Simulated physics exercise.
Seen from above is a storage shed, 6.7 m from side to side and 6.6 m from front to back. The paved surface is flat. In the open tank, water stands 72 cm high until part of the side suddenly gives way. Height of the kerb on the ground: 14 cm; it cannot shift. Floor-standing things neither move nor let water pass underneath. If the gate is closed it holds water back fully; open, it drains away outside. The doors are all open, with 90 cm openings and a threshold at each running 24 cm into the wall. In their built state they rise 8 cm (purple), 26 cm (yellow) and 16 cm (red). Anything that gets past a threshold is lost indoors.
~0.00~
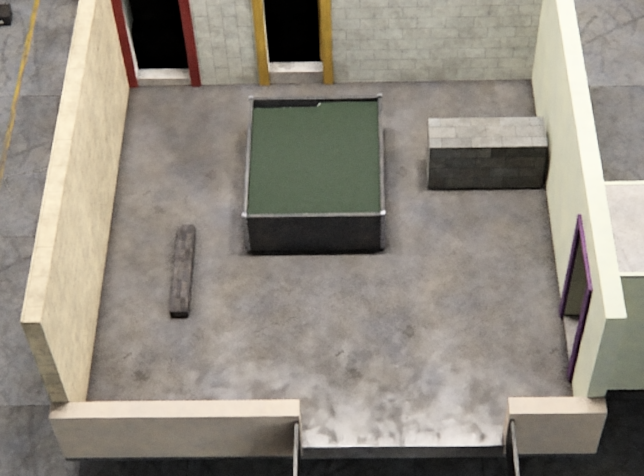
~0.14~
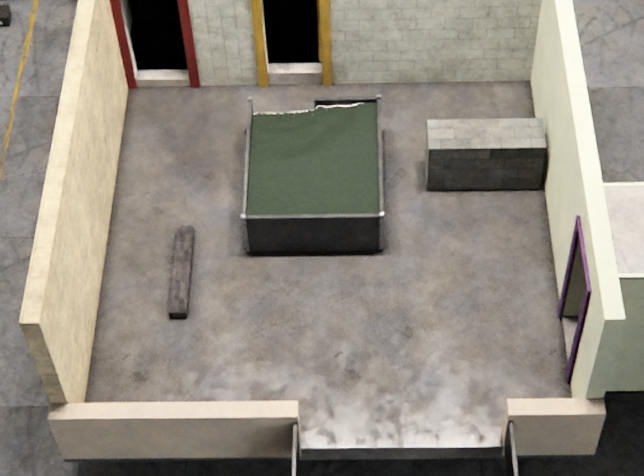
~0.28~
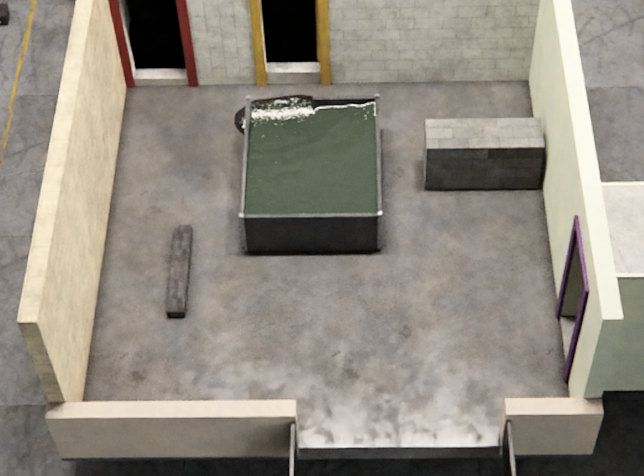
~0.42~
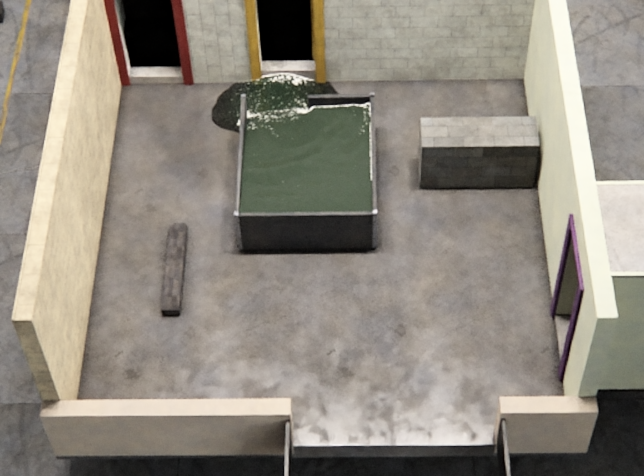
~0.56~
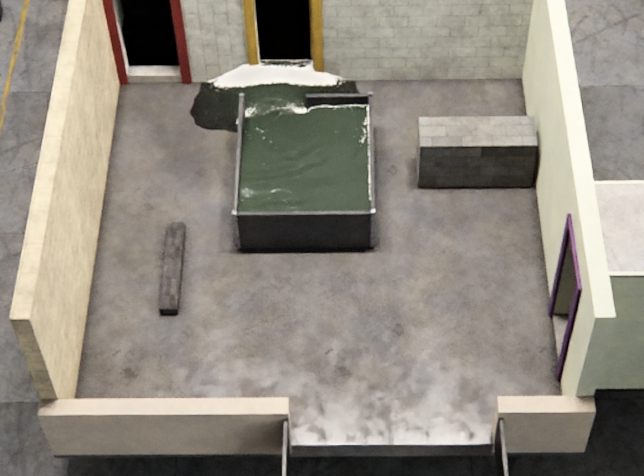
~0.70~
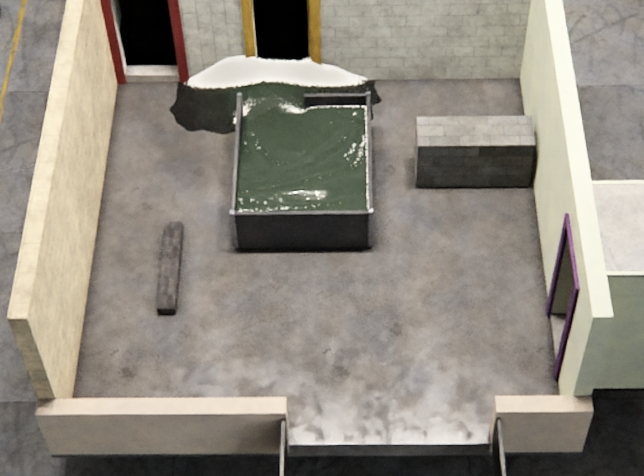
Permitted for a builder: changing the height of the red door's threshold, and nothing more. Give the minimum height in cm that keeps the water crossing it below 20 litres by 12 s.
23 cm.
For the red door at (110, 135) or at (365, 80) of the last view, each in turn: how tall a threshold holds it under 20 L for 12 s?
You'd want about 19 cm there first, then about 10.0 cm.
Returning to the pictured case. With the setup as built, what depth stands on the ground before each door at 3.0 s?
Depths in cm: Purple 0, yellow 34, red 19.
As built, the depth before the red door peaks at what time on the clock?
2.4 s.
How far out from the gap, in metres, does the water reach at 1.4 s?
Roughly 3.4 metres.
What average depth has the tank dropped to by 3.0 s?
About 36 cm.
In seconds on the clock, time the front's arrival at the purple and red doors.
Purple: 8.0 s; red: 0.9 s.
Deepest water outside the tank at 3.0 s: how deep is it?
Close to 34 centimetres.
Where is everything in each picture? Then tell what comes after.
The first frame shows still water, 72 cm deep, in the open tank at (315, 157); the red door at (157, 41) is dry.
In the second frame, the gap is on the far side, the front 0.3 m out at a hidden place; the back of the open tank holds 72 cm.
In the third frame, the gap is on the far side, the front 0.8 m out at (296, 98); the back of the open tank holds 72 cm.
In the fourth frame, the gap is on the far side, the front 1.1 m out at (241, 84); the back of the open tank holds 72 cm.
In the fifth frame, water pours out on the far side and has run 1.3 m, to (207, 84); about 9 cm deep outside, 72 cm at the back.
In the sixth frame, the gap is on the far side, the front 1.5 m out at (183, 83); the back of the open tank holds 67 cm; 0.5 m in a straight line remain to the red door at (146, 38).
After 1.4 s water covers 15 % of the floor, deepest (52 cm) near (258, 85); 14 cm at the red door, 0 litres in over its 16 cm threshold.
After 3.0 s water covers 35 % of the floor, deepest (34 cm) near (118, 87); 19 cm at the red door, 20 litres in over its 16 cm threshold.
After 12.0 s water covers 95 % of the floor, deepest (12 cm) near (561, 415); 10 cm at the red door, 61 litres in over its 16 cm threshold.
At the red door as built, the water arrived by 0.9 s and peaked near 22 cm at 2.4 s.
With a threshold of 19.5 cm, 36 litres would have come in within the 12 s; with 26 cm, 11 litres. So under 20 litres takes about 23 cm.
